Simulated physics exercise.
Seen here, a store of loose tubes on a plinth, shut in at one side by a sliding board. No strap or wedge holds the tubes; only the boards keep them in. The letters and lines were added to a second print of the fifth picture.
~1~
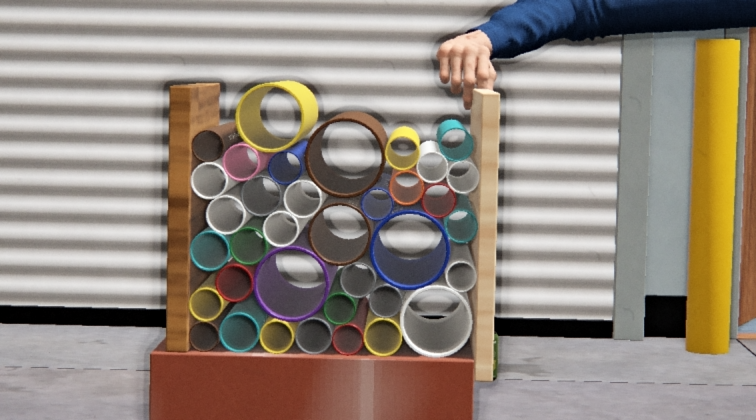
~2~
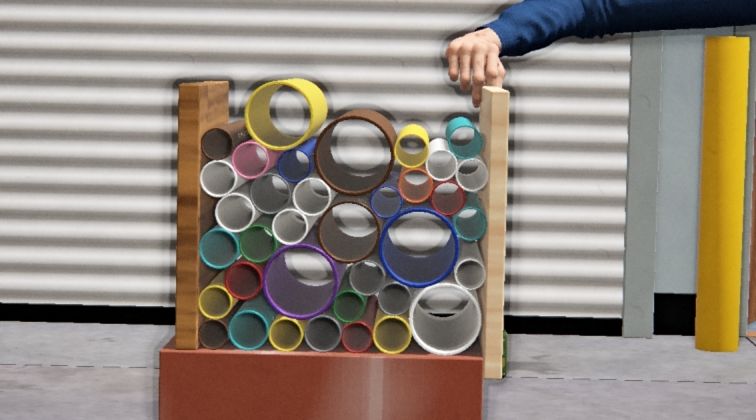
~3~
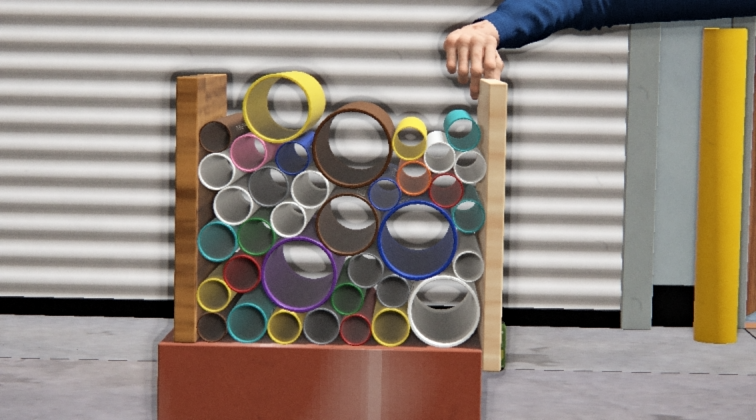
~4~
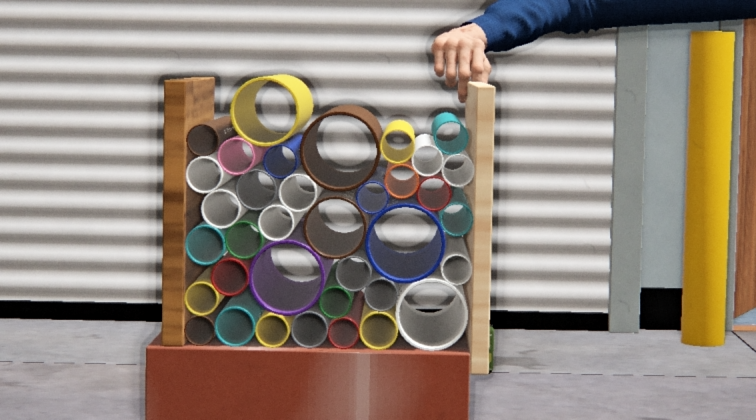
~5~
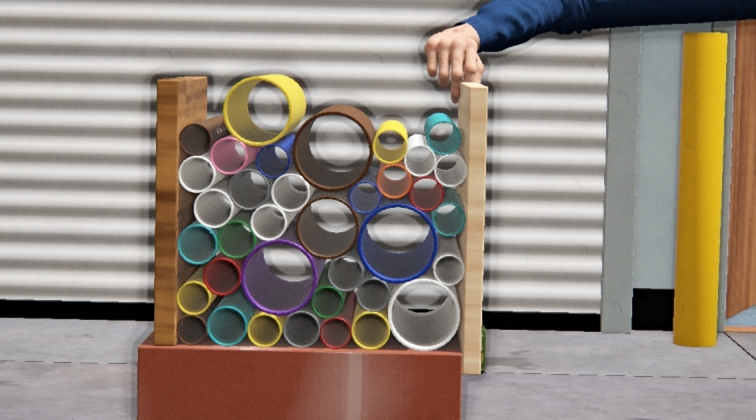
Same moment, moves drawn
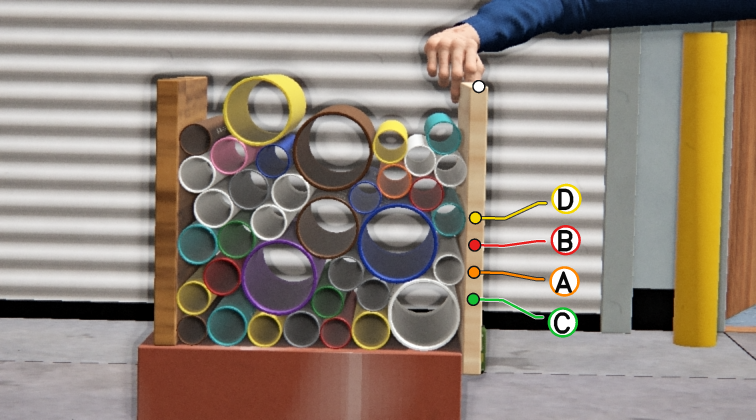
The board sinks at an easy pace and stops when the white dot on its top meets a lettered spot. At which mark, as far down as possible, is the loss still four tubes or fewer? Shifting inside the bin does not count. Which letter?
At most to B.
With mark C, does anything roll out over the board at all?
At C: Yes.
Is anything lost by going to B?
Yes, at B.
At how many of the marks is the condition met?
The number is two.
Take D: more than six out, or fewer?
At D, fewer than six.
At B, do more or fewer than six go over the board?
It loses fewer than six.
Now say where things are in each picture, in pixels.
The first picture shows a yellow tube (383, 337); a brown tube (340, 234); a grey tube (358, 280).
The second picture shows a grey tube (367, 278); a red tube (448, 199).
The third picture shows a grey tube (268, 186); a blue tube (293, 159).
The fourth picture shows a brown tube (203, 140); side board (476, 216).
The fifth picture shows a brown tube (192, 330); a yellow tube (371, 331); a brown tube (327, 228).
On the marked copy, A at (474, 272); B at (474, 245); C at (473, 299); D at (475, 218); the white dot at (479, 87).
Taking B. A third of the way, top of the board (468, 156).
Two thirds of the way, top of the board (466, 237).
When it is over, top of the board (465, 244), three out over the board.
As for the rest, A more than four out over the board; C more than four out over the board; D three out over the board.
